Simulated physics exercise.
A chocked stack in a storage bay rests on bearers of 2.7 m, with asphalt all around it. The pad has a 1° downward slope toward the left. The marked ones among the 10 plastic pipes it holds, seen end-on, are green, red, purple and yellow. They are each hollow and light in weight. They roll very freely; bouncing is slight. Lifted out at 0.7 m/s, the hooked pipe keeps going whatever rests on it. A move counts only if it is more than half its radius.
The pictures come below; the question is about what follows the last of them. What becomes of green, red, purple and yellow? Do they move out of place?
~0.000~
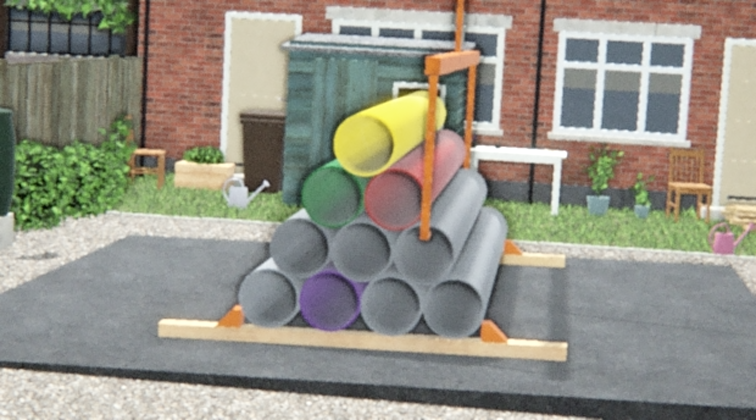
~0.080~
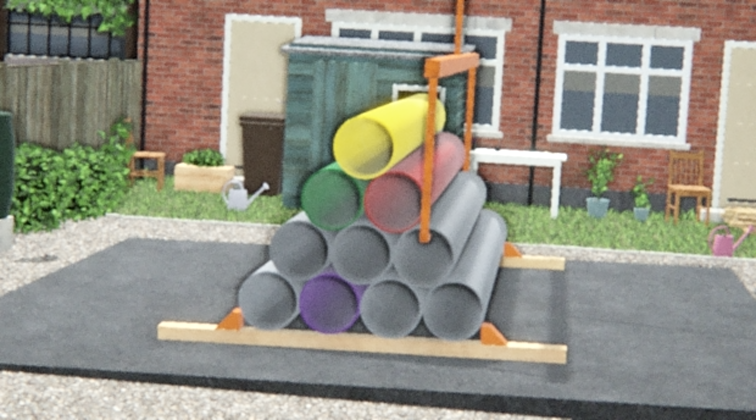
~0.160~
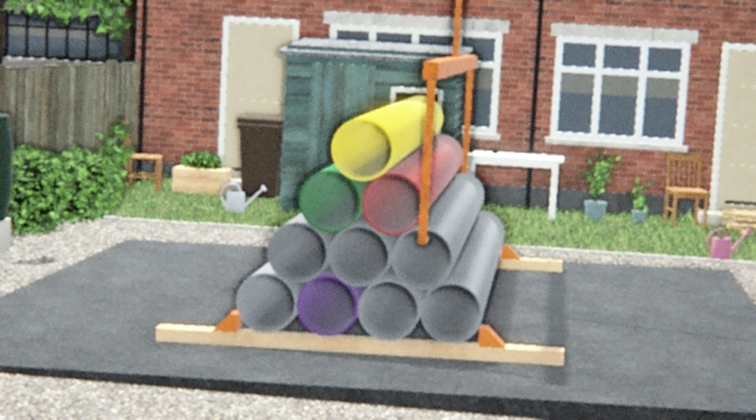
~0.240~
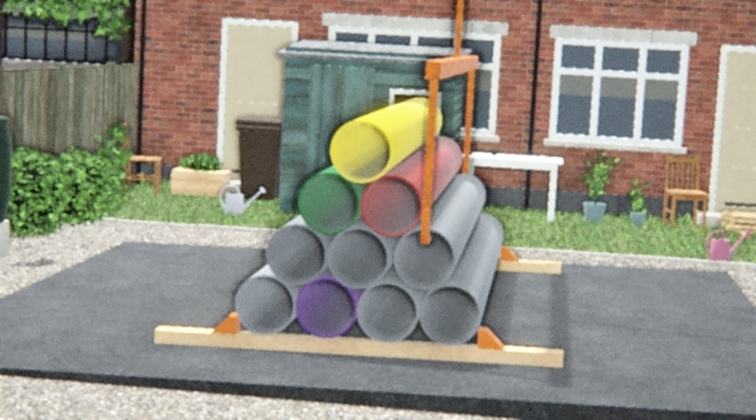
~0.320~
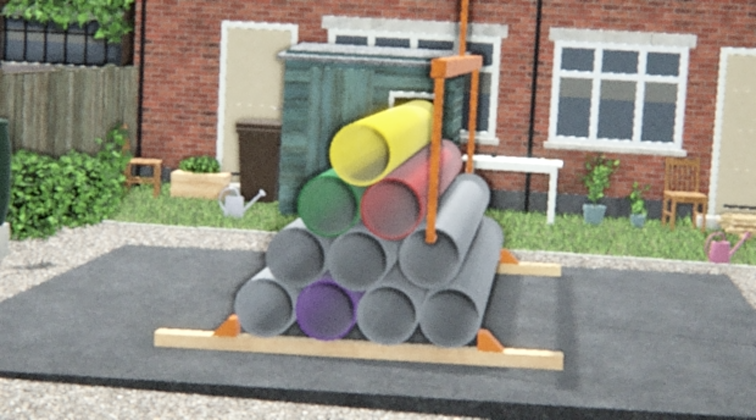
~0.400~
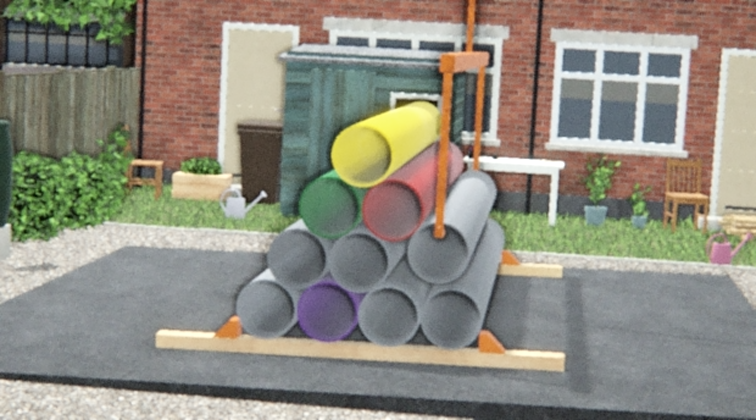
The green pipe holds its place, the red shifts, the purple stays put, the yellow loses its place.
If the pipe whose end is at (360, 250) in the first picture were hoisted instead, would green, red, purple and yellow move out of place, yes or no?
In that case green yes, red yes, purple no, yellow yes.
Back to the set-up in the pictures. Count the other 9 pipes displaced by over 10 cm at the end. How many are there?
That makes 2 in total.
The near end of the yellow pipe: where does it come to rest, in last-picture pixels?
In the last view it sits close to (392, 211).
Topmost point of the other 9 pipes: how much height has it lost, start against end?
Some 35 centimetres.
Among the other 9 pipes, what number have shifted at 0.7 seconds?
By that time, 0.
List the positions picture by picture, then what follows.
In the first frame, green (332, 197), red (395, 200), purple (329, 302), yellow (365, 145); hooked one at (424, 255); the pad slopes 1° down to the left; 4 of the 10 form the bottom row.
In the second frame, green (332, 200), red (394, 203), purple (329, 305), yellow (365, 147); hooked one at (424, 257).
In the third frame, green (330, 202), red (392, 205), purple (326, 307), yellow (363, 150); hooked one at (422, 259).
In the fourth frame, green (329, 204), red (391, 207), purple (325, 309), yellow (362, 152); hooked one at (425, 259), up 2 cm.
In the fifth frame, green (329, 206), red (391, 209), purple (325, 312), yellow (361, 154); hooked one at (430, 258), up 4 cm.
In the sixth frame, green (330, 208), red (392, 211), purple (327, 313), yellow (363, 156); hooked one at (439, 253), up 9 cm.
By 0.7 s, green is unmoved; red is 6 cm further right and 4 cm lower; purple is where it was; yellow is 6 cm further right and 4 cm lower; 0 of the other 9 have shifted.
By 0.9 s, red is 17 cm further right and 18 cm lower; yellow is 17 cm further right and 18 cm lower; as before, green, purple; 2 of the other 9 have shifted.
Finally (1.5 s), green is where it was; red is 21 cm further right and 34 cm lower; purple is unmoved; yellow is 21 cm further right and 34 cm lower; 2 of the other 9 have shifted.
